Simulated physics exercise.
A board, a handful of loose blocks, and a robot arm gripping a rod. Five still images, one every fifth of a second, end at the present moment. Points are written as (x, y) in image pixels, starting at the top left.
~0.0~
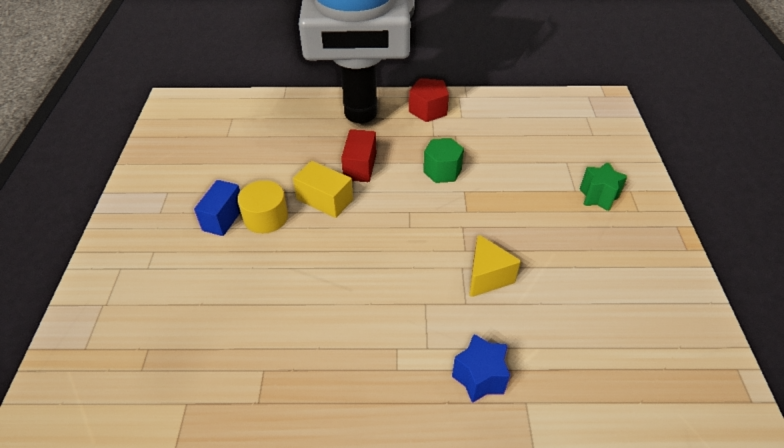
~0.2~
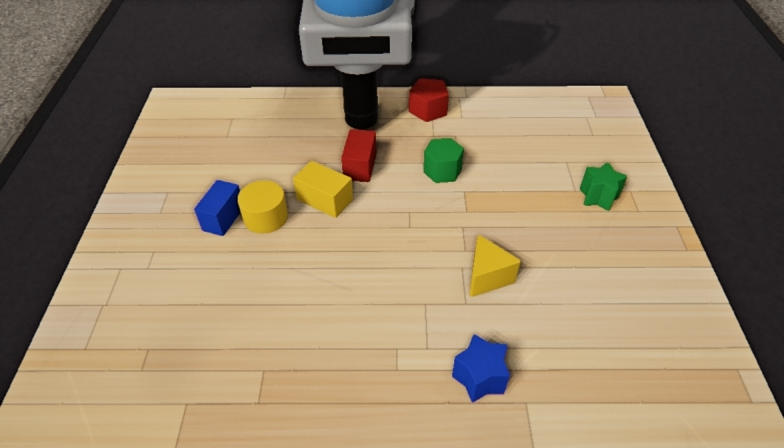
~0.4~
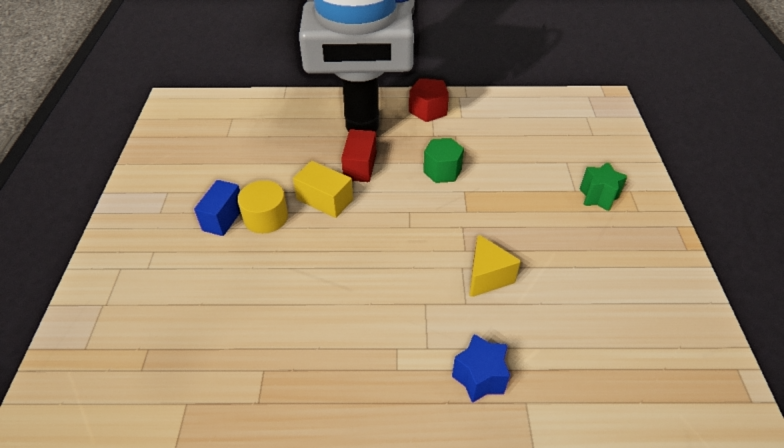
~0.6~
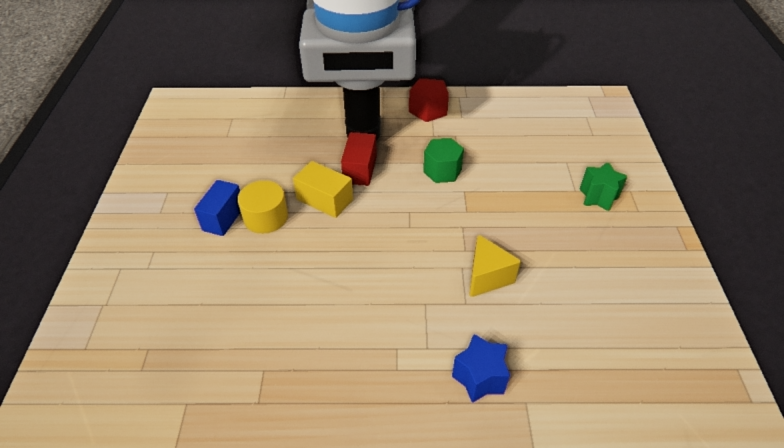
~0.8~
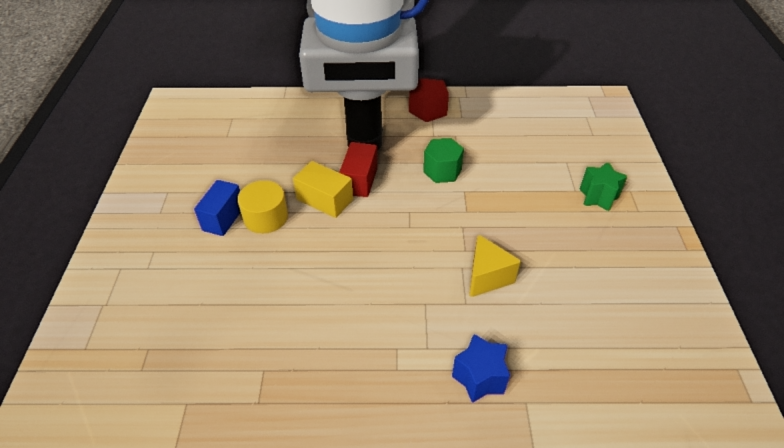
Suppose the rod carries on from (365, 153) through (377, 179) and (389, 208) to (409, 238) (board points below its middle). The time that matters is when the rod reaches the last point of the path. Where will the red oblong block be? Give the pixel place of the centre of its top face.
About (353, 212).
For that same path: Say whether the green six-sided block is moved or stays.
It's unmoved.
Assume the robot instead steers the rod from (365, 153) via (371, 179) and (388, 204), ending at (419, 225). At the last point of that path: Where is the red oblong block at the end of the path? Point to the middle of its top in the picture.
At pixel (359, 208).
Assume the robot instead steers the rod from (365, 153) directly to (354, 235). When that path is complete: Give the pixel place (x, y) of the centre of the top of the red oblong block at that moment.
The middle of its top is at (354, 249).
What follows on the original path. One third of the way, rod (376, 171); yellow oblong block (315, 186), turned 40° clockwise; red oblong block (361, 186), turned 20° clockwise.
Two thirds of the way, rod (390, 201); yellow oblong block (315, 186), turned 45° clockwise; red oblong block (355, 209), turned 40° clockwise.
At the end, rod (409, 230); yellow oblong block (315, 186), turned 45° clockwise; red oblong block (353, 212), turned 50° clockwise; green six-sided block in place.
